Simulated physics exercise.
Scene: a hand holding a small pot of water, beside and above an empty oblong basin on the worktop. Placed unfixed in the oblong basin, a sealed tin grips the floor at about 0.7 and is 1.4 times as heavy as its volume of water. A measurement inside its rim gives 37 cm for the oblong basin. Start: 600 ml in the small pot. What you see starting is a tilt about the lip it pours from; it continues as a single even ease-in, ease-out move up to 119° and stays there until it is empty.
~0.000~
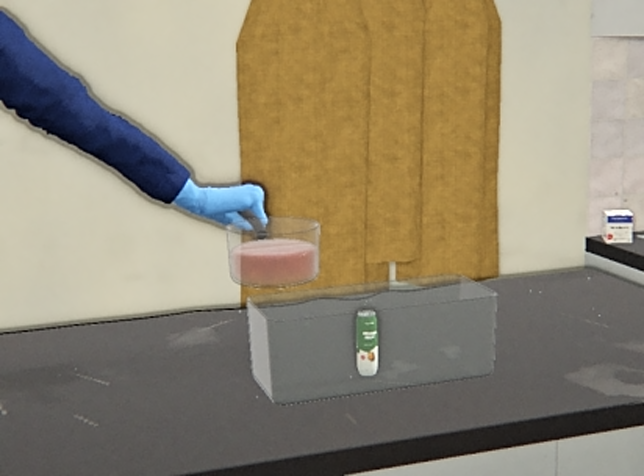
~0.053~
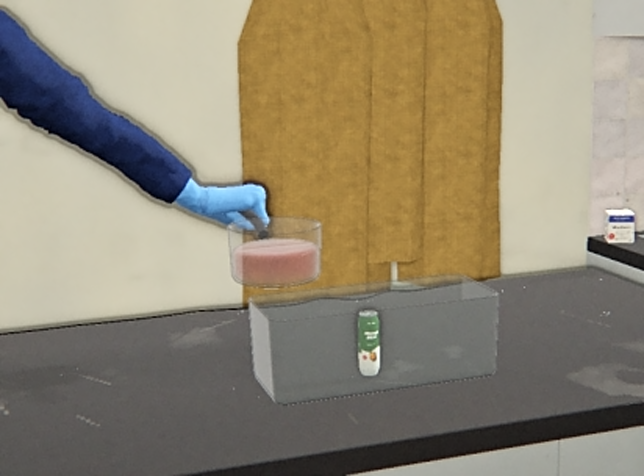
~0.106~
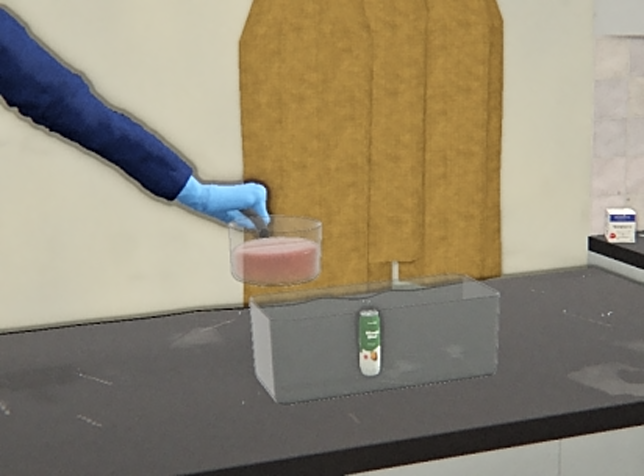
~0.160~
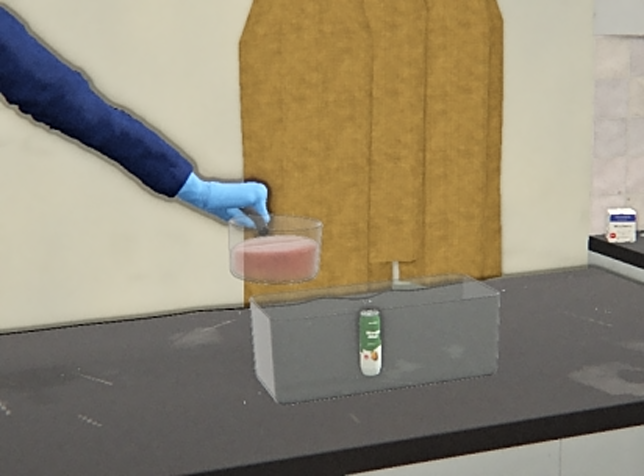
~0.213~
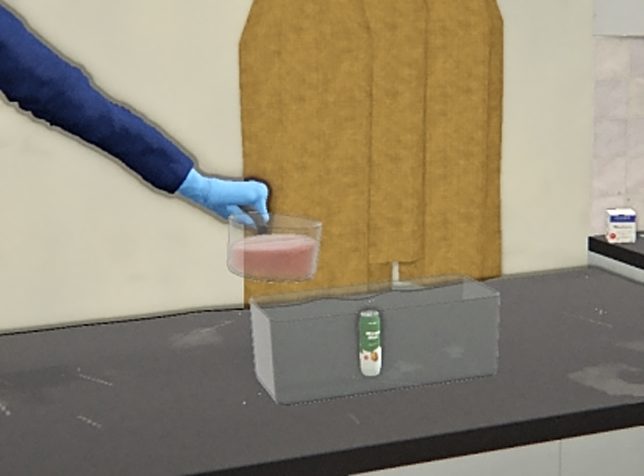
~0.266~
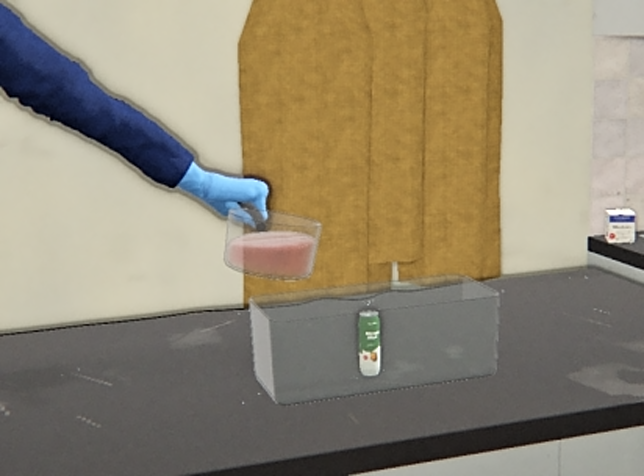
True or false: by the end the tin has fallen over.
False.
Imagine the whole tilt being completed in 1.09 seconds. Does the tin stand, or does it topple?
Then the tin does not tip.
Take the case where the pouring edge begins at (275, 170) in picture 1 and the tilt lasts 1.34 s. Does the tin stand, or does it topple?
After that, the tin overturns.
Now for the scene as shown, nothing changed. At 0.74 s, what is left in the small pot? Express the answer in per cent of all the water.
Fraction remaining: Approx. 74 per cent.
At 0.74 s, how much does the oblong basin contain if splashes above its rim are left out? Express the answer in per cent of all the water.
2 %, more or less.
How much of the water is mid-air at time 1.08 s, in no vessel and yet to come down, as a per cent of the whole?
Close to 20 %.
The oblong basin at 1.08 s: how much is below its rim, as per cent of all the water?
Close to 70 in a hundred.
Then, 0.74 s in, the tilt is 69° and 73 per cent is still to pour; the tin stands where it began.
Then, 1.08 s in, the tilt is 109° and 10 per cent is still to pour; the tin stands where it began.
Then, 1.45 s in, the tilt is 119° and 0 per cent is still to pour; the tin stands where it began.
Then, 1.84 s in, the tilt is 119° and 0 per cent is still to pour; the tin stands where it began.
Finally, the tin stands where it began.
